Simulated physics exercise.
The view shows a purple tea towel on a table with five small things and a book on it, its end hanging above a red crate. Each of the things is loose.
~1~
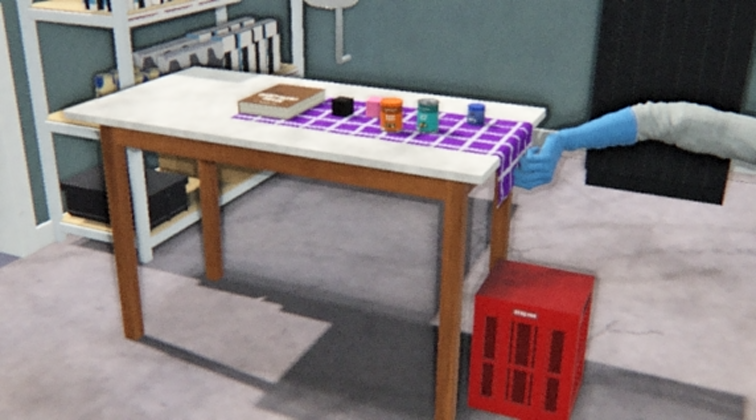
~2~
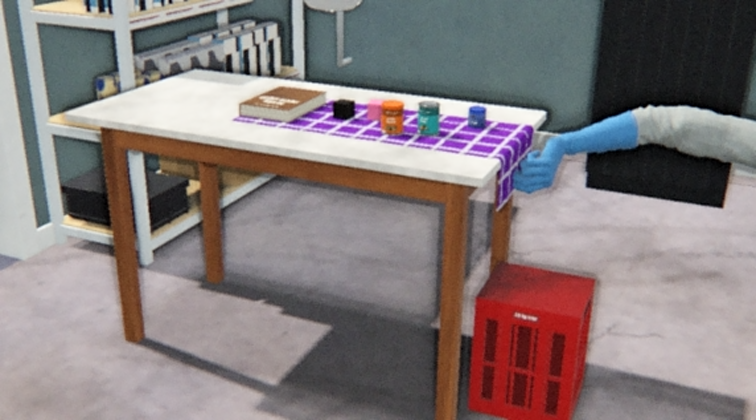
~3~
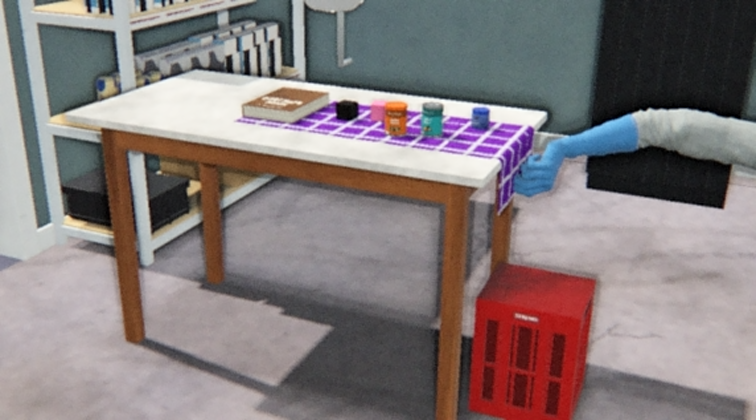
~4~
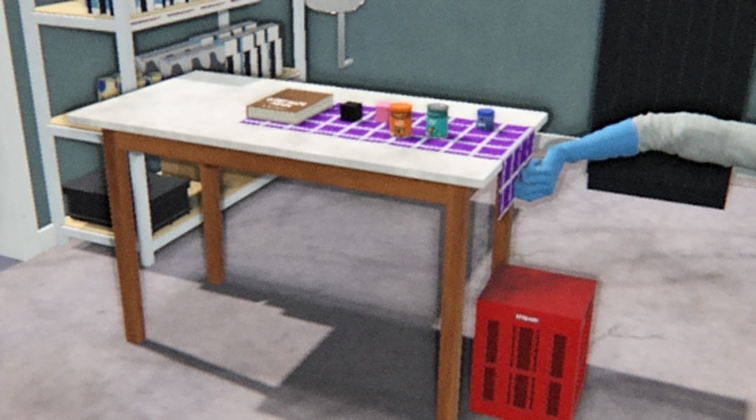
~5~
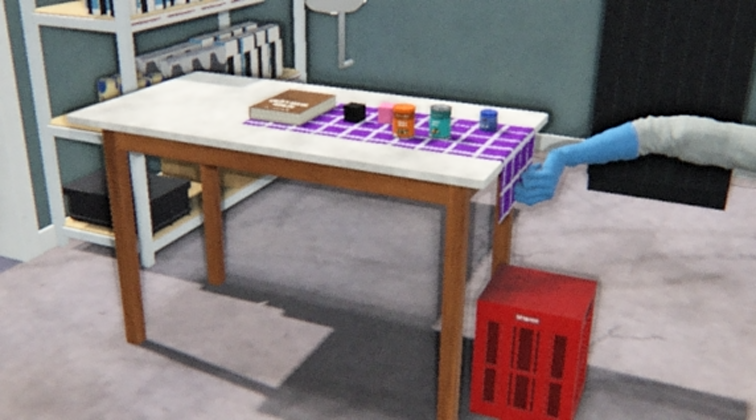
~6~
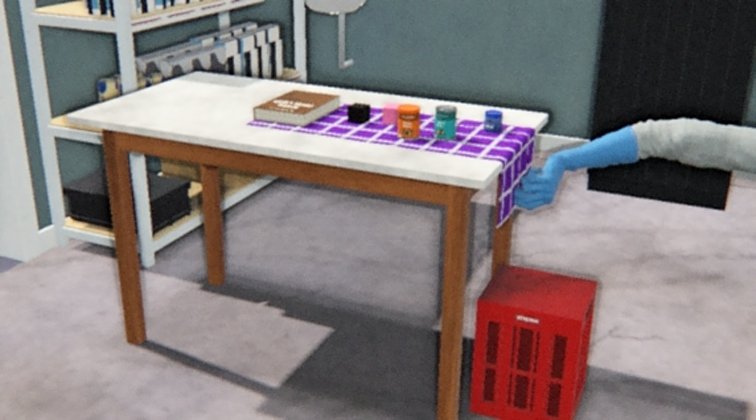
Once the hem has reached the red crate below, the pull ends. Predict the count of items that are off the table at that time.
It drops two things over the edge.
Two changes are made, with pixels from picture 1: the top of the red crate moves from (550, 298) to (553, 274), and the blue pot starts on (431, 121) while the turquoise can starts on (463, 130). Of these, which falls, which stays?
The blue pot stays put, the turquoise can is lost.
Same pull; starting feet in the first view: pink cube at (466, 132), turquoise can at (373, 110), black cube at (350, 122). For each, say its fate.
Each in turn: The pink cube goes down, the turquoise can stays aloft, the black cube stays aloft.
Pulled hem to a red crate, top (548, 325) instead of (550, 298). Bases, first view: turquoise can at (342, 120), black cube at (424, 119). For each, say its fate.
So the turquoise can stays there, and the black cube leaves.
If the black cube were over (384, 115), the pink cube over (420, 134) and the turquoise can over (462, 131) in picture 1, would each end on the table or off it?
As for the black cube, it stays where it is; the pink cube tips off; the turquoise can tips off.
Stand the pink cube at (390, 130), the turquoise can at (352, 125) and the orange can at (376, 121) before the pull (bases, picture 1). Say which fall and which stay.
You'd see the pink cube hang on, the turquoise can hang on and the orange can hang on.
Early on, hem near (514, 239); all still up.
Midway, hem near (513, 271); blue pot gone.
Near the end, hem on the crate; blue pot and turquoise can gone.
Finally, hem on the crate; blue pot and turquoise can gone. The table loses two.
